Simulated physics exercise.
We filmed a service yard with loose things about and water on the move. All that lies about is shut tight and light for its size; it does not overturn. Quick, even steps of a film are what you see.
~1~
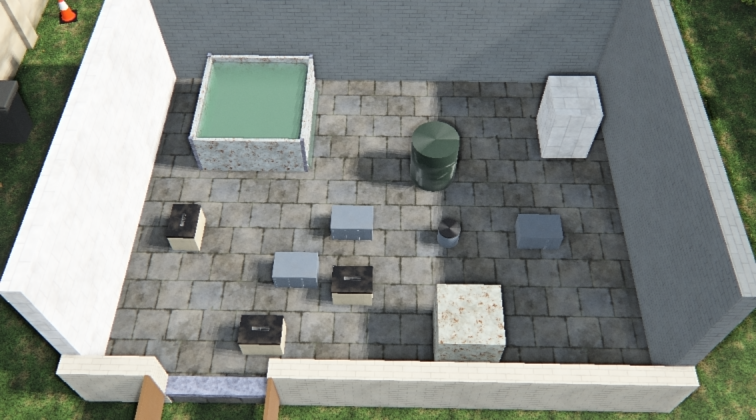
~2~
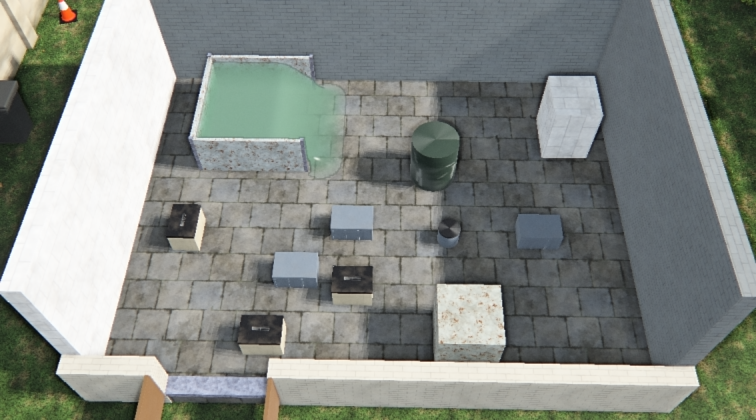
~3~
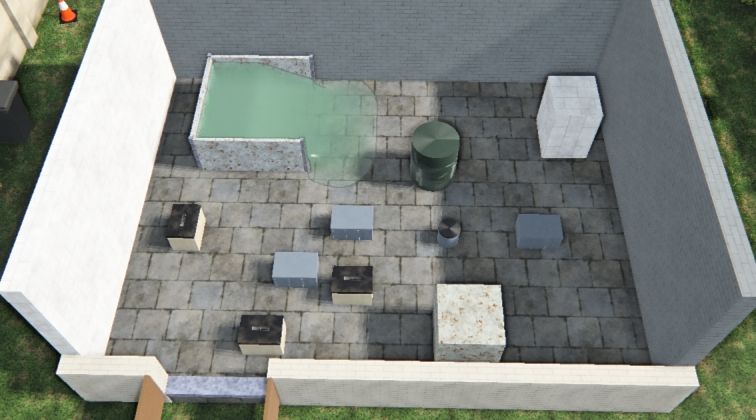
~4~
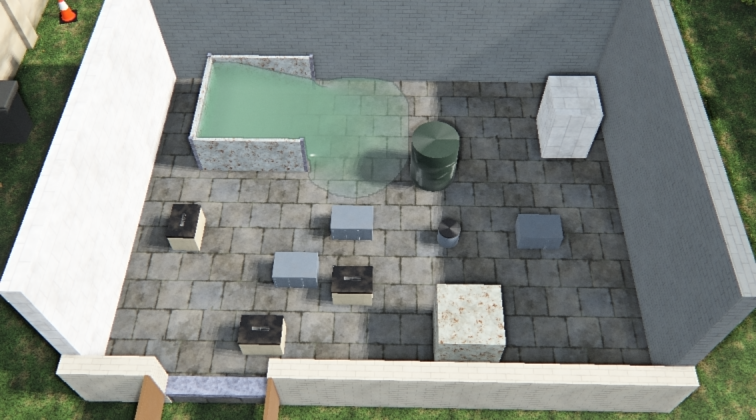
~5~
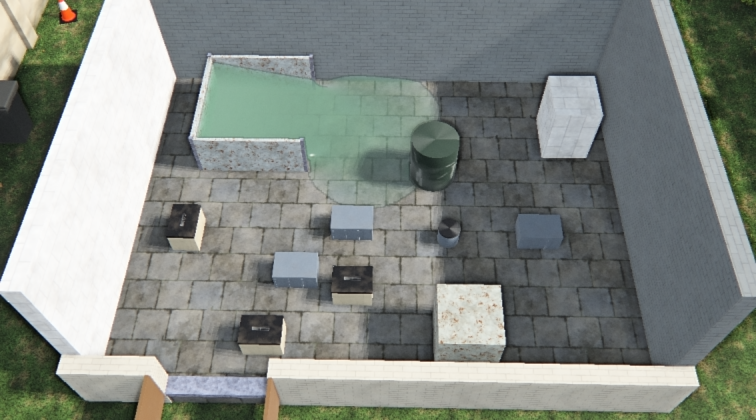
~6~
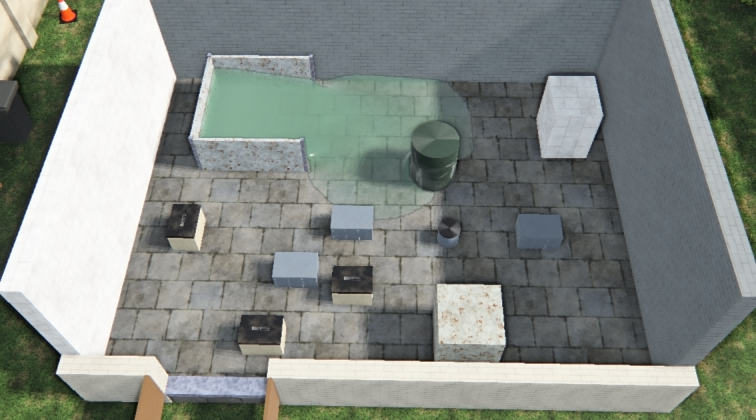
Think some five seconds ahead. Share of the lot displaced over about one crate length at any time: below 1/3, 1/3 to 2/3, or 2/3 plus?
It does not reach a third.
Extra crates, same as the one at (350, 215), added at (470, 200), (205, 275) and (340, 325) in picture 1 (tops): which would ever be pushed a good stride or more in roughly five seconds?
Taking them one at a time: Goes the distance; falls short; falls short.
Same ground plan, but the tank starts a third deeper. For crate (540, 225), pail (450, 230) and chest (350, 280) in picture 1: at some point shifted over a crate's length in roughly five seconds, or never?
In turn: Yes, shifted that much, never so far.
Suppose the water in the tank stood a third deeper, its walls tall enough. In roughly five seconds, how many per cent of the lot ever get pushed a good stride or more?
Near 30 per cent of the loose things.
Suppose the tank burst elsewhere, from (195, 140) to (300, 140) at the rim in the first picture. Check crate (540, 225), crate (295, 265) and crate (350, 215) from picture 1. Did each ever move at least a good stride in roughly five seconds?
Falls short, travels that far, travels that far.
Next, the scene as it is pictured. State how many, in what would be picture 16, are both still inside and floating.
Result - 0.
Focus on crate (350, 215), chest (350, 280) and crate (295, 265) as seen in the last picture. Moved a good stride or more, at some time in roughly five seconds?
Working through them in turn, I get never that far off, never that far off, then never that far off.
A moment on, 0 of 7 are well off their spots; 0 afloat.
Next, 1 of 7 are well off their spots; 0 afloat.
Later, 2 of 7 are well off their spots; 2 afloat.
In the end, 2 of 7 are well off their spots, and 2 have been at some point; 2 afloat.
